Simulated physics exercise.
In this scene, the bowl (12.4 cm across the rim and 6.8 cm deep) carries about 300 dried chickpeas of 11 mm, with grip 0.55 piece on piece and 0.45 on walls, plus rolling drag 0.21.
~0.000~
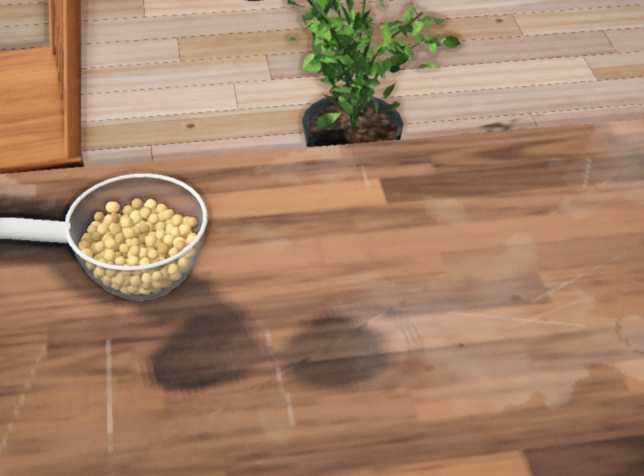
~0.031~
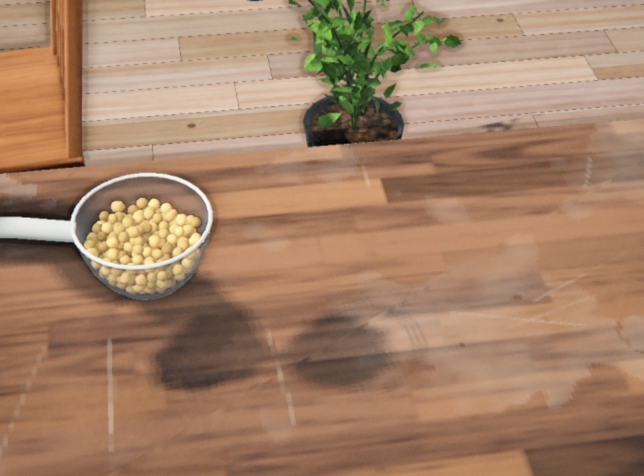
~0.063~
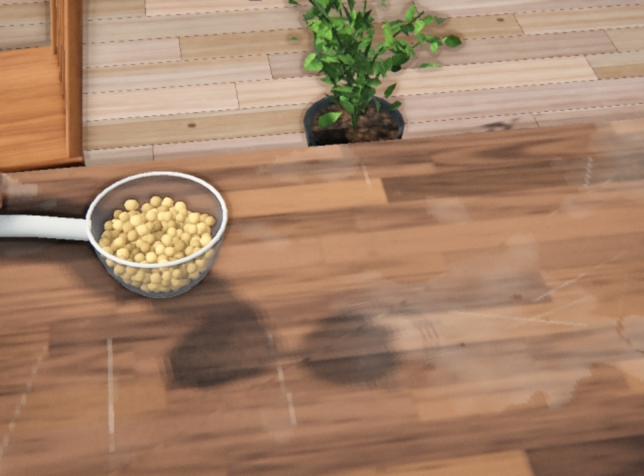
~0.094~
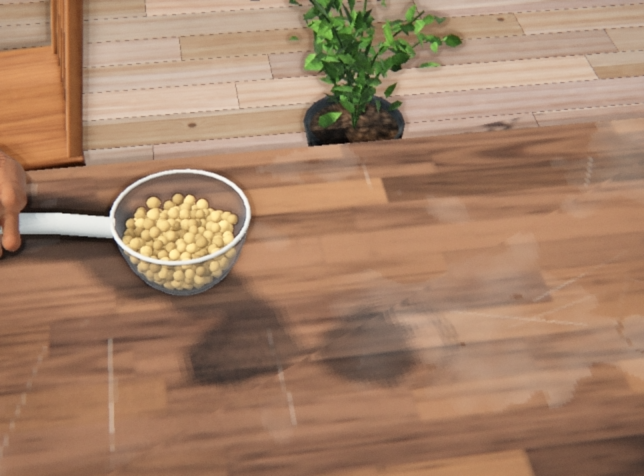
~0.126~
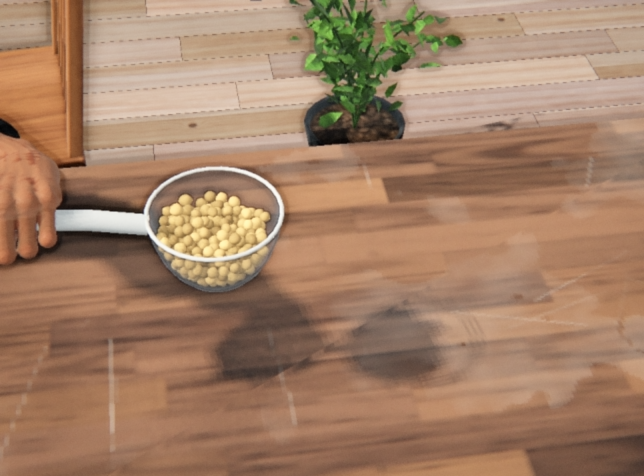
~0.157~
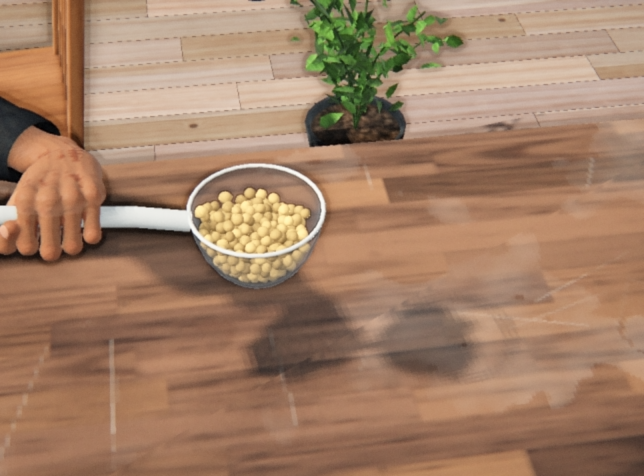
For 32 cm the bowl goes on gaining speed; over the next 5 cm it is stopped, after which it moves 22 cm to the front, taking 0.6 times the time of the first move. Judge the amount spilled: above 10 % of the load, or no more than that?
Above 10 %.
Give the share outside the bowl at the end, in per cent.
Share outside: Approx. 35 %.
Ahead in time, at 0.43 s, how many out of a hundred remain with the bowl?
80 %.
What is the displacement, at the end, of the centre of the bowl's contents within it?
It moves some 1.5 cm.
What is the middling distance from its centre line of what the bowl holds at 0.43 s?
Around 3.5 centimetres.
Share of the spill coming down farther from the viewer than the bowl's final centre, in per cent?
About 60 per cent.
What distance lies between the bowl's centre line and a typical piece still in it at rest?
About 3.5 cm.
Then, at 0.31 s, tilt 0 degrees; bowl 100 %; middle of all pieces near (532, 209).
Then, at 0.43 s, tilt 0 degrees; bowl 80 %, in the air 20 %; middle of all pieces near (583, 276).
After 0.54 s, tilt 0 degrees; bowl 70 %, in the air 30 %; middle of all pieces near (623, 365).
After 0.65 s, tilt 0 degrees; fallen right of where it stops 5 %, fallen behind where it stops 10 %, bowl 65 %, in the air 15 %; middle of all pieces near (622, 411).
By 1.3 s all is still; fallen right of where it stops 5 %, fallen behind where it stops 15 %, fallen in front of where it stops 10 %, bowl 65 %.
